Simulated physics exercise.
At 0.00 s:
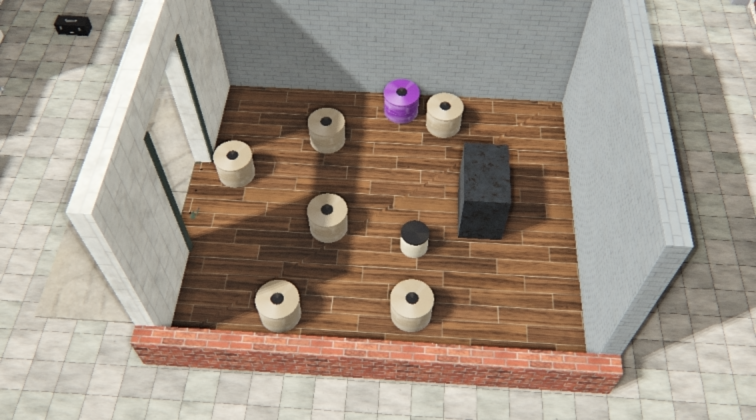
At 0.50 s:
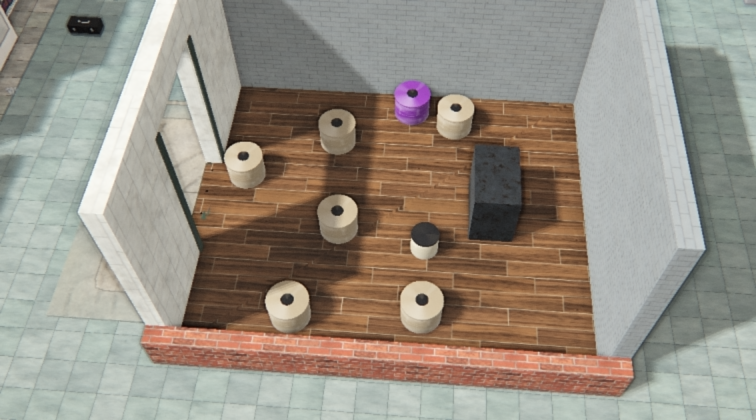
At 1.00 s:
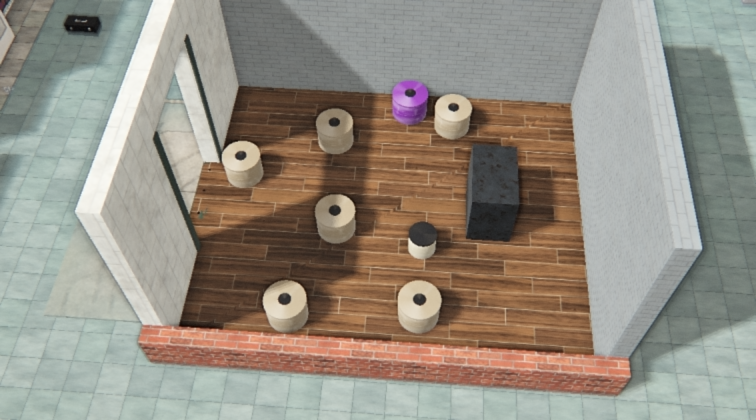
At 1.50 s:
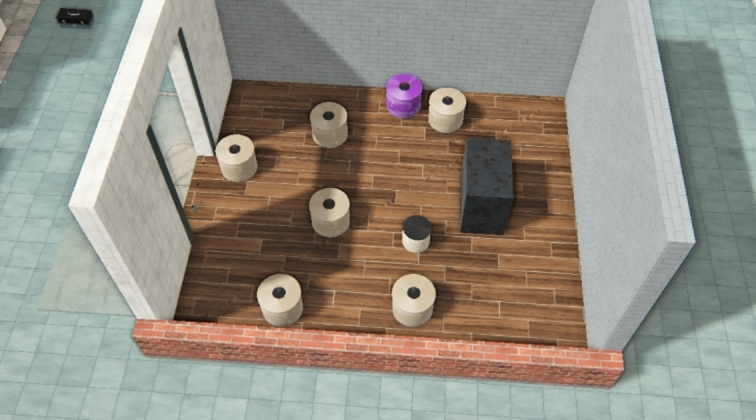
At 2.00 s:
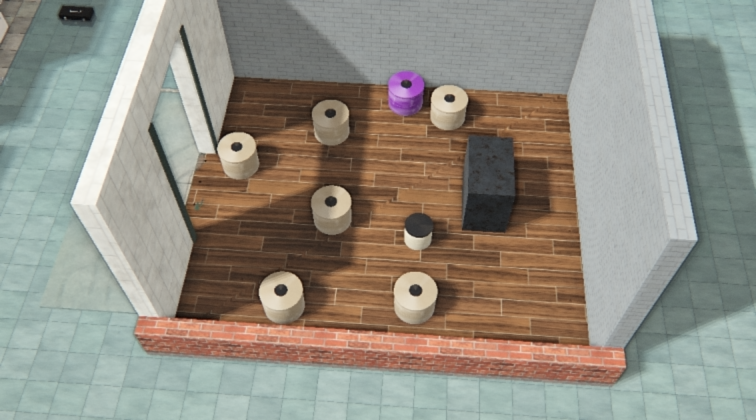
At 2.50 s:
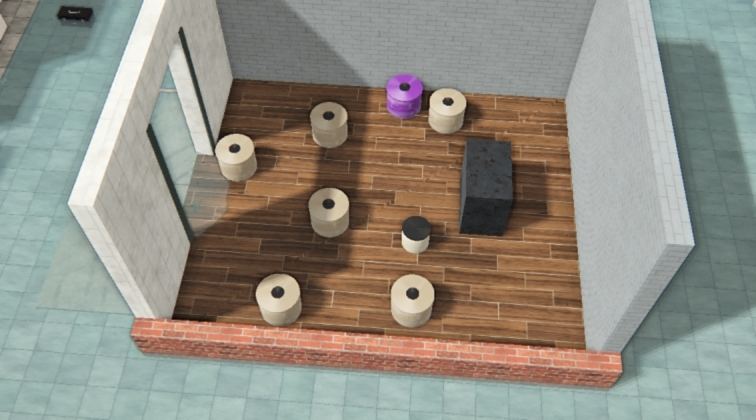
A small shop with brick and pale walls sat still, its beige tubs, one purple tub and dark block unmoved on the wooden floor, while the paving outside turned bluish and the view shifted slightly.
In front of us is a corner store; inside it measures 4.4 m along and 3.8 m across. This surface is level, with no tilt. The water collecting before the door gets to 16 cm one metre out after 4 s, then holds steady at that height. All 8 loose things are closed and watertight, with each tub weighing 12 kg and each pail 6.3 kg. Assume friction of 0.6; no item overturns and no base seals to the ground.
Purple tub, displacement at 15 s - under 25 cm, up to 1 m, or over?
Shifts somewhat.
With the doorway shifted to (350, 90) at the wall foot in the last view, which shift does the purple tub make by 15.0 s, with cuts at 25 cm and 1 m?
In that case the purple tub would have stayed about where it was.
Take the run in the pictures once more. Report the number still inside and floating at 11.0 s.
0.
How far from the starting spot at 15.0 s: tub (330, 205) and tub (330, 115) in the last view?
The first is 80 cm from its start, the second 5 cm.
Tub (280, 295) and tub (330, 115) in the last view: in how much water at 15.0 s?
First about 6 cm, second about 7 cm.
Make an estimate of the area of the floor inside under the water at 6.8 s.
At that time the wet patch spans about 12 m2.
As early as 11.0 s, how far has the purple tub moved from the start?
Displacement by then near 0 cm.
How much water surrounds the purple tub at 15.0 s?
I'd put it at about 8 cm.
After 3.5 s the purple tub is near (405, 87), 0.0 m from its start, aground; 0 afloat.
After 6.8 s the purple tub is near (405, 87), 0.0 m from its start, aground; 0 afloat.
After 11.0 s the purple tub is near (405, 87), 0.0 m from its start, aground; 0 afloat.
After 15.0 s the purple tub is near (360, 109), 0.7 m from its start, afloat; 6 afloat.
